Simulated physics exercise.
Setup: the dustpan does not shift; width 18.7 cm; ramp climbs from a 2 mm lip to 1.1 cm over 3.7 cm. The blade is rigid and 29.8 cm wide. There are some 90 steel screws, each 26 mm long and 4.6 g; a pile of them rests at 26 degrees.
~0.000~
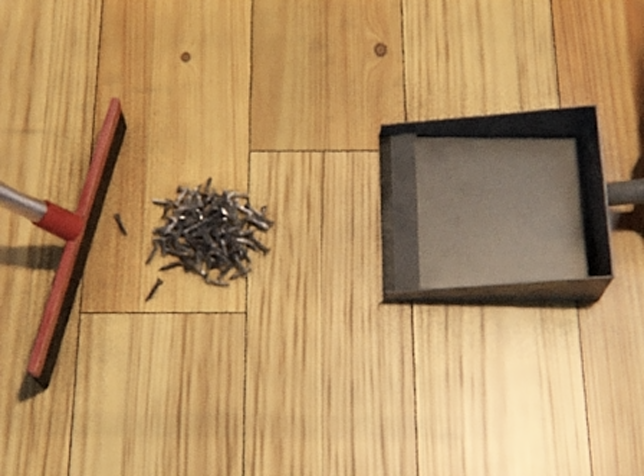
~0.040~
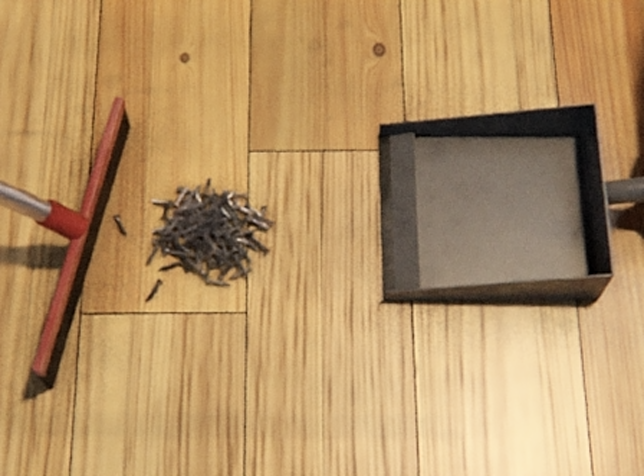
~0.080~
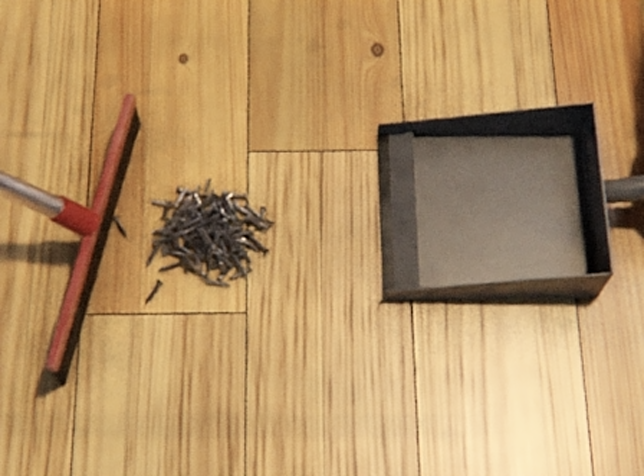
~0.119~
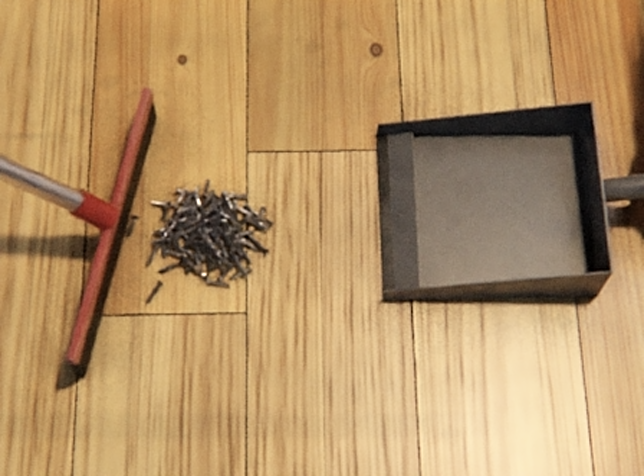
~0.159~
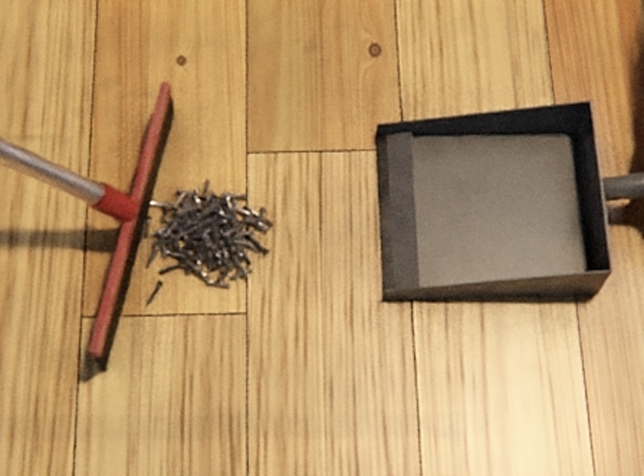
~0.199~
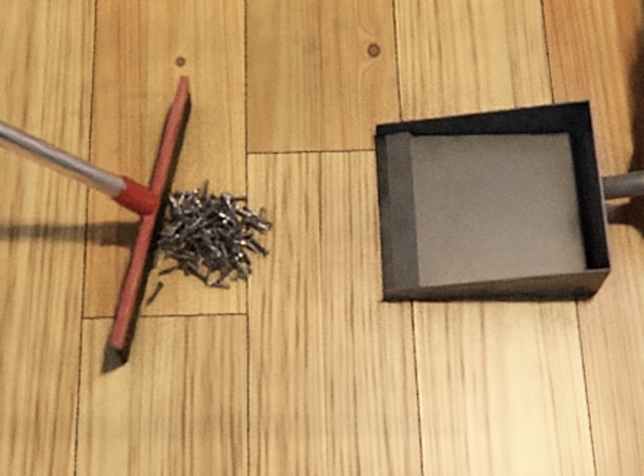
A red squeegee-like blade on a metal handle slid rightward across a wooden floor and began pushing into the left edge of a pile of screws, while a dark dustpan sat still on the right.
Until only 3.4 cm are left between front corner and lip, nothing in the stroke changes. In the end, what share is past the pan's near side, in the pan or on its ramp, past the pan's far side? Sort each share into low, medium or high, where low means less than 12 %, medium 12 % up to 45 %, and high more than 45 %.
Shares - near side: Low, pan: Low, far side: Low.
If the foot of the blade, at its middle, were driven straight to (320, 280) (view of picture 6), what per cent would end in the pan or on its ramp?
Roughly 10 %.
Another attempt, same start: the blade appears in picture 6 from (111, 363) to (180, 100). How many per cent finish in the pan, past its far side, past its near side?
Pan 0; far 0; near 5.
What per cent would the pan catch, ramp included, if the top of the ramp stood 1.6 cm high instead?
It would be near 0 per cent.
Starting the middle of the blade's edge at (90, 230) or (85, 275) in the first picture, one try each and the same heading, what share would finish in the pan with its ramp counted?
0 and 0 per cent, roughly.
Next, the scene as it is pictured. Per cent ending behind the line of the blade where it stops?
Around 0 in a hundred.
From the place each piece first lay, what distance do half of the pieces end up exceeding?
Somewhere around 14 centimetres.
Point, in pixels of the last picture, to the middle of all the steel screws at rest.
Approximately (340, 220) in the last picture.
After 0.37 s, middle of the blade 15 cm from the lip; 0 % over the lip, far side 0 %, near side 0 %.
After 0.49 s, middle of the blade 9 cm from the lip; 0 % over the lip, far side 0 %, near side 0 %.
Then, at 0.73 s, middle of the blade 7 cm from the lip; 0 % over the lip, far side 0 %, near side 5 %.
At rest (1.5 s), near side 5 %, pan 0 %, far side 0 %, in front of the lip or behind the blade 95 %.
